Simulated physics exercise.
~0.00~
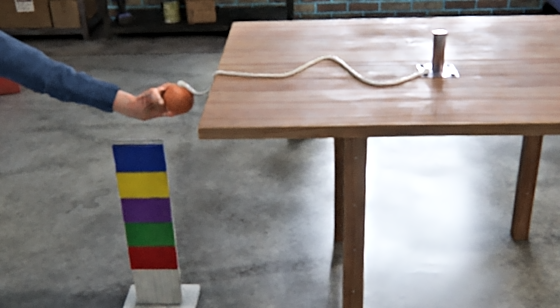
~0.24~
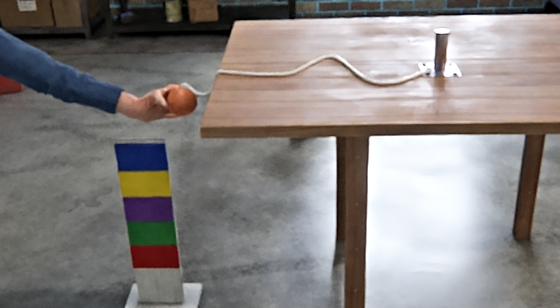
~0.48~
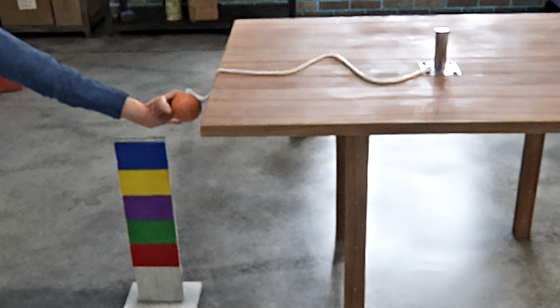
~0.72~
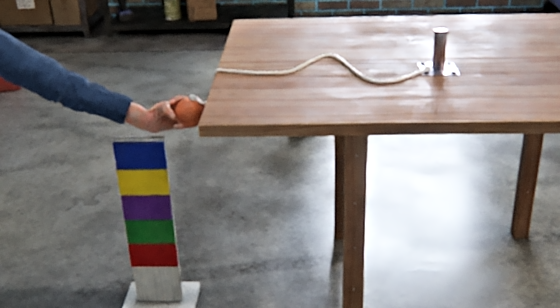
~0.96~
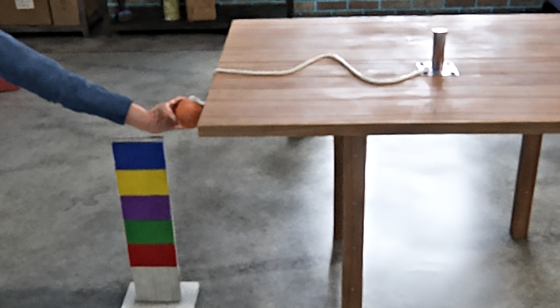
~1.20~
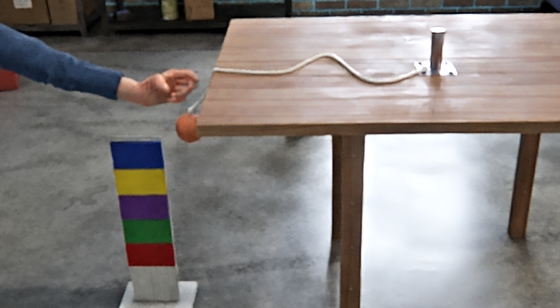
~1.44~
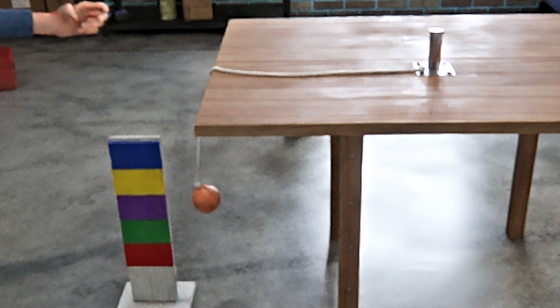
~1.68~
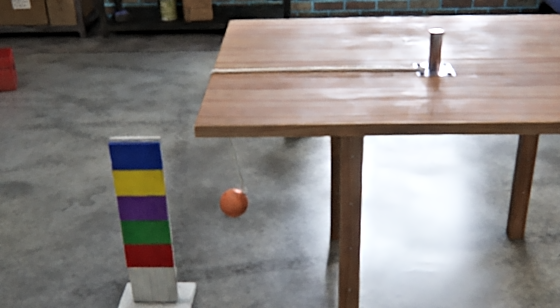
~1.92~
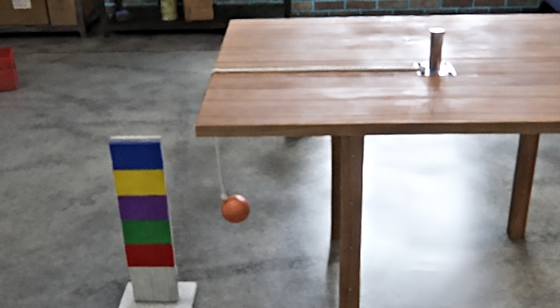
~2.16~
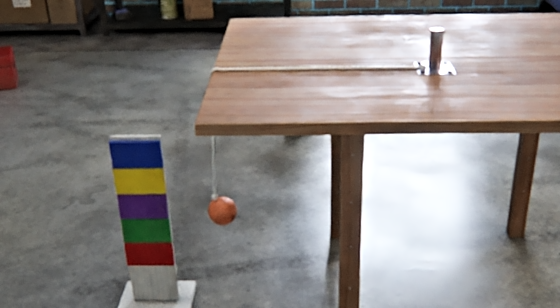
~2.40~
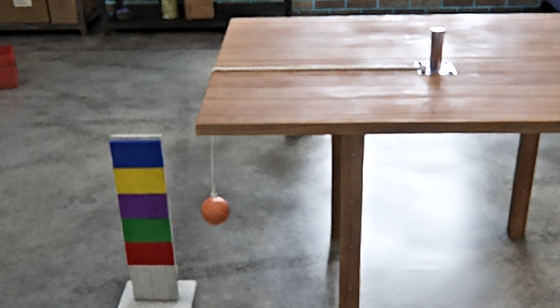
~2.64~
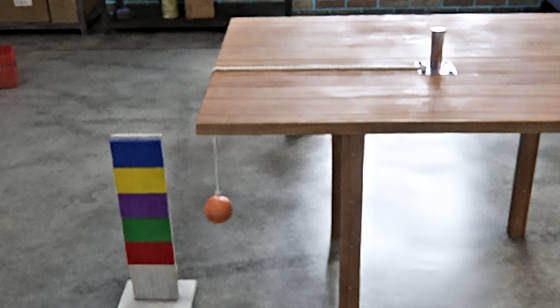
An orange tied to a cord drops off the table edge and hangs level with purple.
